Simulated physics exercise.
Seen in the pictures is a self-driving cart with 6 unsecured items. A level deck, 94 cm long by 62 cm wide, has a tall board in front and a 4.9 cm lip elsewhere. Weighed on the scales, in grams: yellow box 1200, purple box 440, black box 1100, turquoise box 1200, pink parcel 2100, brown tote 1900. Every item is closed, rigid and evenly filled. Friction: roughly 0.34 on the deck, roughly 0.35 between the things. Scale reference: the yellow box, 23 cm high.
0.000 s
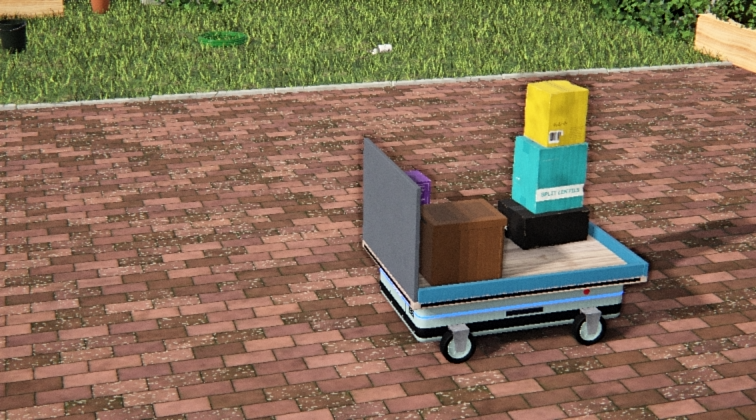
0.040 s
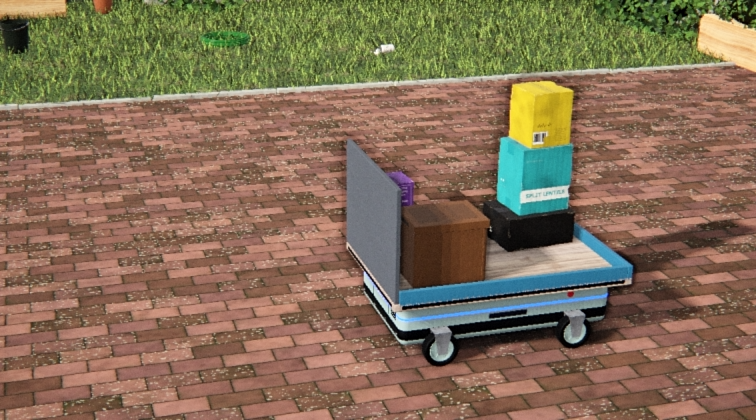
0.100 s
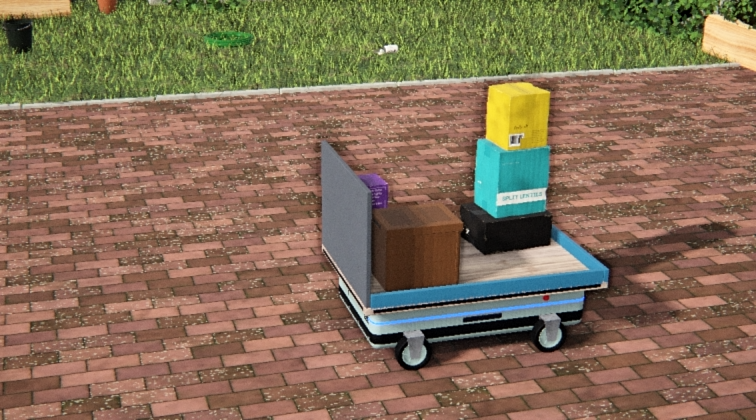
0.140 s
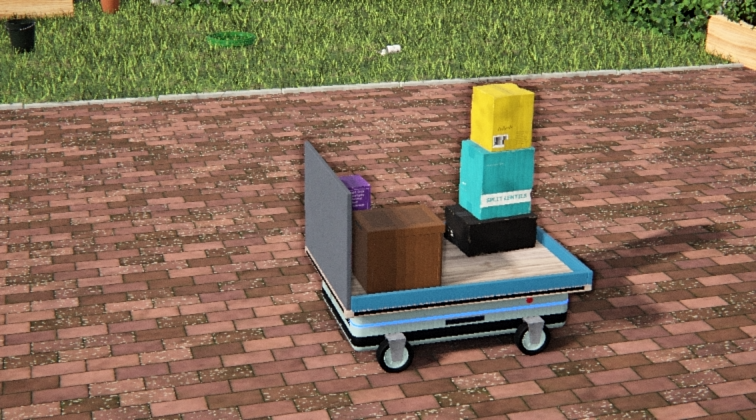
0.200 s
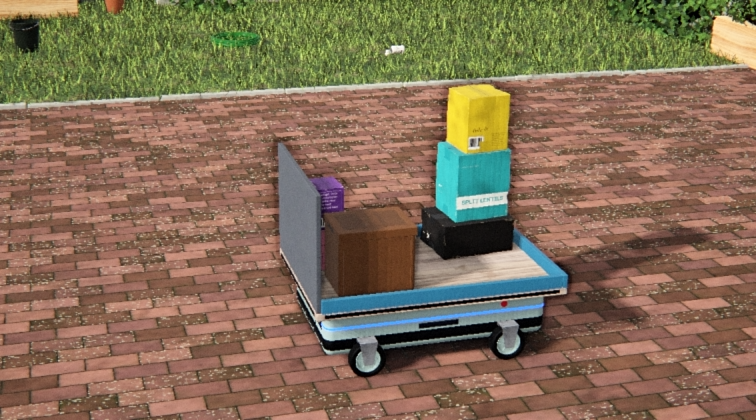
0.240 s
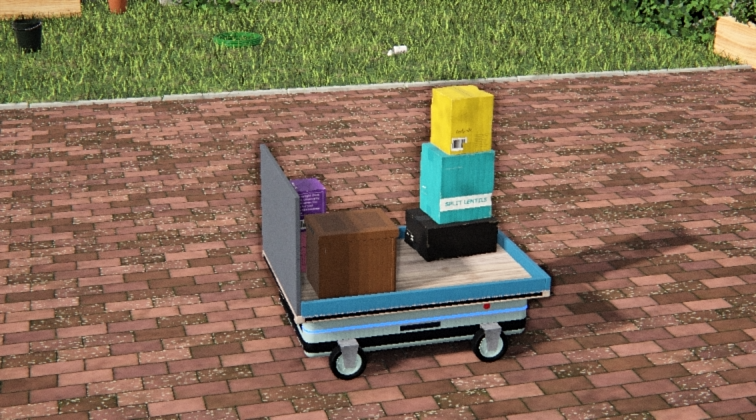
In this clip, a flat cart with a tall grey board at its left end rolls steadily leftward across brick paving beside grass, carrying a brown box, a purple box, and a yellow-turquoise-black stack that keep their places on the deck.
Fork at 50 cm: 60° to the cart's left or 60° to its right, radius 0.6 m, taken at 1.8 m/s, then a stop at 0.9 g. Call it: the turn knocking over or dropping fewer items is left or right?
Right.
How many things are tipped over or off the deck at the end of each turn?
Turning left 3, turning right 0.
Turning left. At 0.54 s, cart has run 97 cm, turned 31°; purple box now off the deck; yellow box moved 6 cm near (312, 132); brown tote moved 9 cm.
After 0.74 s, cart has run 133 cm, turned 59°; yellow box and turquoise box now off the deck; brown tote moved 7 cm; pink parcel moved 3 cm.
After 1.04 s, cart has run 161 cm, turned 60°, stopped; black box moved 16 cm; brown tote moved 10 cm; pink parcel moved 3 cm.
In the end (1.7 s), off the deck, yellow box, purple box and turquoise box; not toppled but over 10 cm from the start, black box and brown tote; the last one under 10 cm from the start.
Turning right instead, nothing is lost, 0 of 6 in all.
